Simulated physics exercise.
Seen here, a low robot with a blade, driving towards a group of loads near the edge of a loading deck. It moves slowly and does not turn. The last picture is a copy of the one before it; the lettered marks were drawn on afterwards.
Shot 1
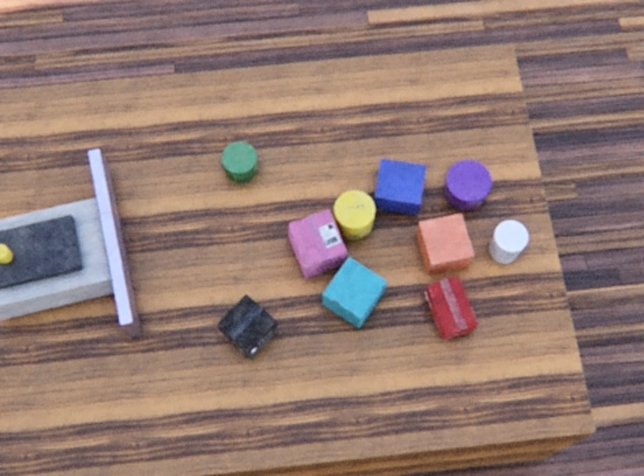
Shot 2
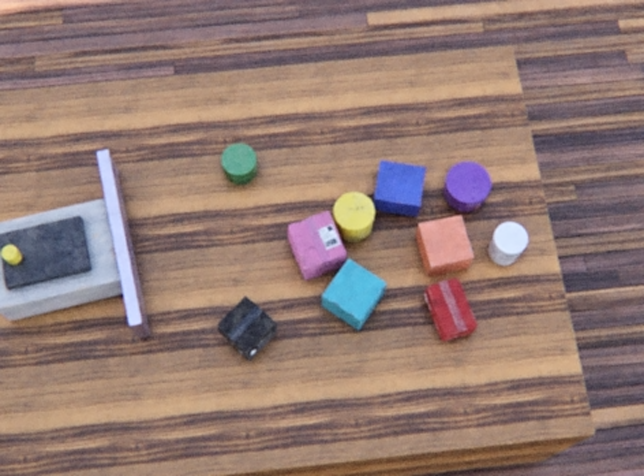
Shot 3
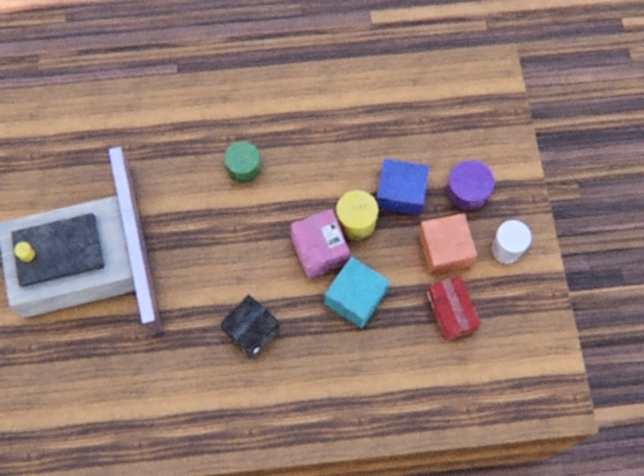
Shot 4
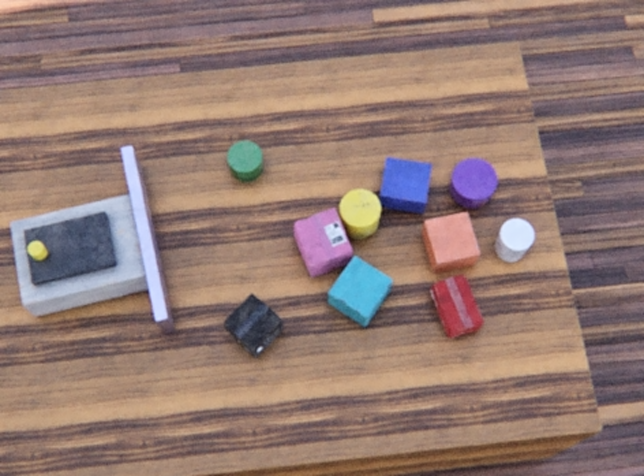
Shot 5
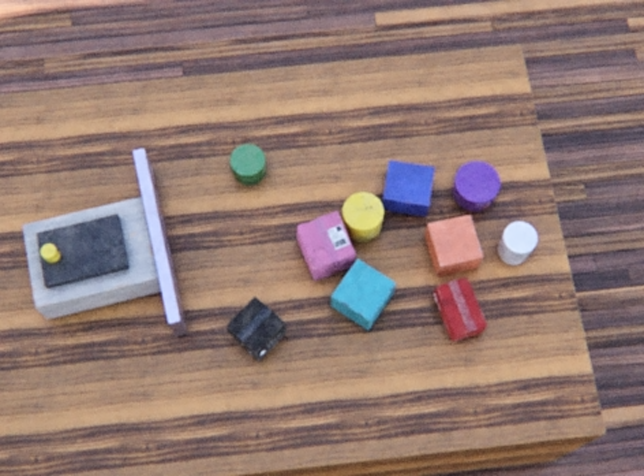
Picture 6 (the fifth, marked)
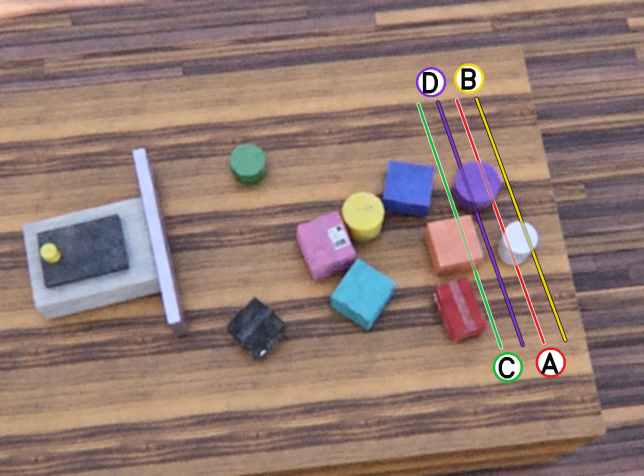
A low gray robot with a wide blade moves slowly right toward scattered colored blocks.
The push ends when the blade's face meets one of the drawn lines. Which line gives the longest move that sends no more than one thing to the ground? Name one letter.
The farthest such stop is D.
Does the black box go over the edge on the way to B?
No.
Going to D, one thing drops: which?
The white pail.
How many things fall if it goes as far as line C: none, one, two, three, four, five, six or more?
One.
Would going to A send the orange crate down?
Yes.
On the copy, A at (498, 215); B at (519, 213); C at (458, 219); D at (478, 217).
On D. First, robot (207, 237); black box (289, 341); green pail (280, 160).
Then, robot (325, 225); purple pail (486, 182); orange crate (472, 241).
Finally, robot (417, 215); white pail over the edge; orange crate (558, 234); one fallen.
By contrast, A drops four; B drops four; C is within the limit but short.
